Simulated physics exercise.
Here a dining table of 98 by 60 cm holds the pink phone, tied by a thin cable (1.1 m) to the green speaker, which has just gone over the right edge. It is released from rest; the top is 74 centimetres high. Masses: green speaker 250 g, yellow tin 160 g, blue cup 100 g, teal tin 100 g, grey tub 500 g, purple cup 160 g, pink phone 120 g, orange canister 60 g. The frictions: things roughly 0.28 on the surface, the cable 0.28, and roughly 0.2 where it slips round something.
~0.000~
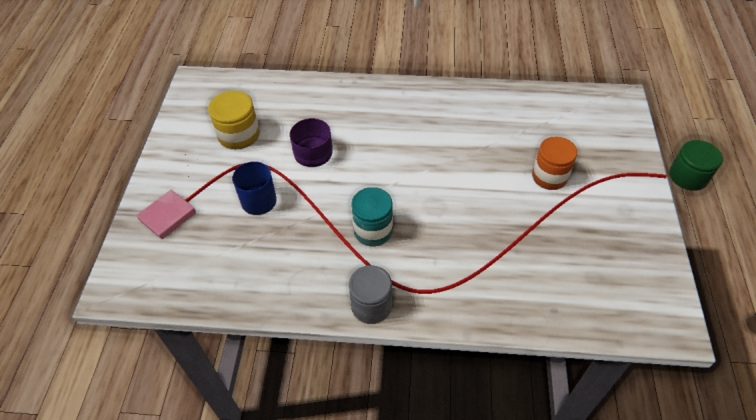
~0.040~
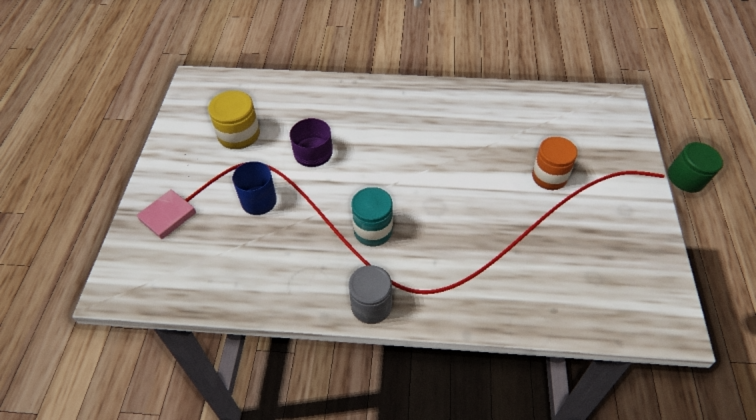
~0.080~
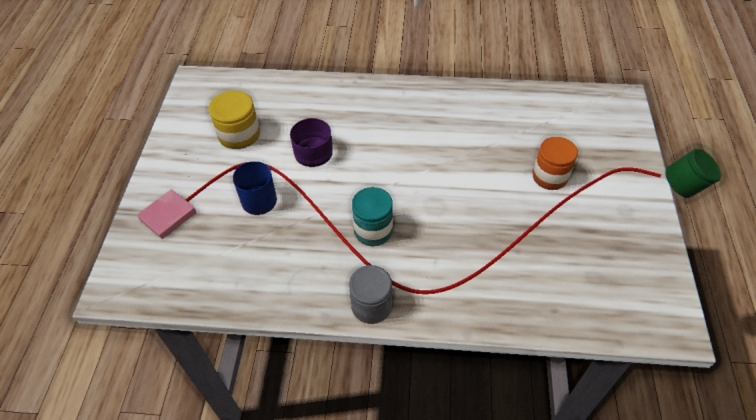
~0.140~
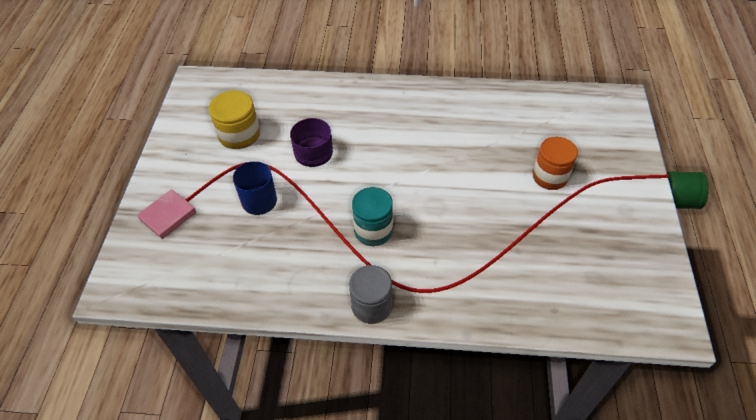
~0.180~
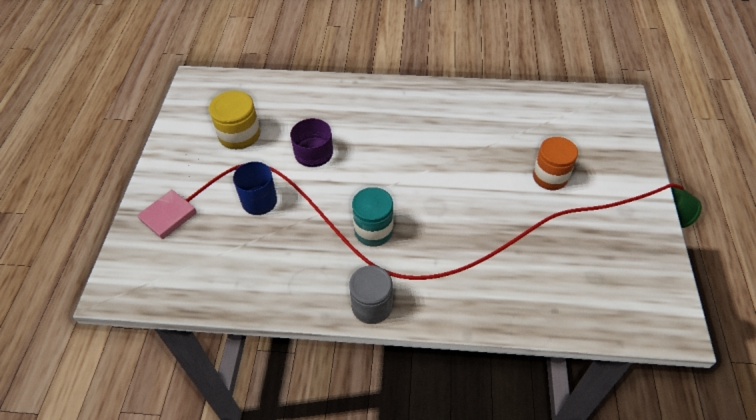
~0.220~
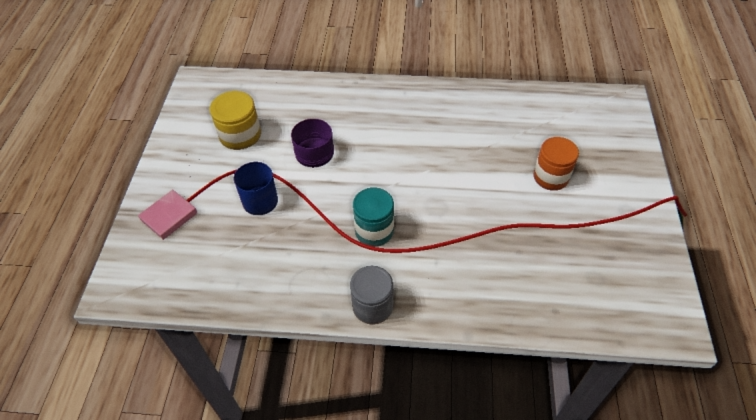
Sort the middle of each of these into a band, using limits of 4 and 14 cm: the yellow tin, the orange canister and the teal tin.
Sorted: The yellow tin below 4 cm; the orange canister above 14 cm; the teal tin above 14 cm.
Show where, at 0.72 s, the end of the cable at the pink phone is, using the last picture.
It sits close to (536, 184) in the last view.
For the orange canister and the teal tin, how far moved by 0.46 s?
Orange canister: 0 cm; teal tin: 15 cm.
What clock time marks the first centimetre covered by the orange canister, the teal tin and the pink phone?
Orange canister 0.75 s, teal tin 0.28 s, pink phone 0.30 s.
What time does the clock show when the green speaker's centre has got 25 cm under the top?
0.30 s.
At 0.5 s, the cable's tail end at (310, 206); teal tin 14 cm off its start, pink phone 21 cm off its start, blue cup 14 cm off its start.
At 0.7 s, the cable's tail end at (536, 184); teal tin 20 cm off its start, pink phone 61 cm off its start, blue cup 20 cm off its start.
At 1.0 s, the cable's tail end at (635, 210); orange canister 20 cm off its start at (653, 110), teal tin 20 cm off its start at (406, 119), pink phone 78 cm off its start at (614, 196).
At 1.2 s, the cable's tail end at (668, 208); orange canister on its side, 28 cm off its start, teal tin 20 cm off its start, pink phone 83 cm off its start.
At 2.4 s, the cable's tail end at (668, 208); orange canister over the edge, teal tin 20 cm off its start at (406, 119), yellow tin 0 cm off its start at (232, 105), pink phone 83 cm off its start at (645, 198).
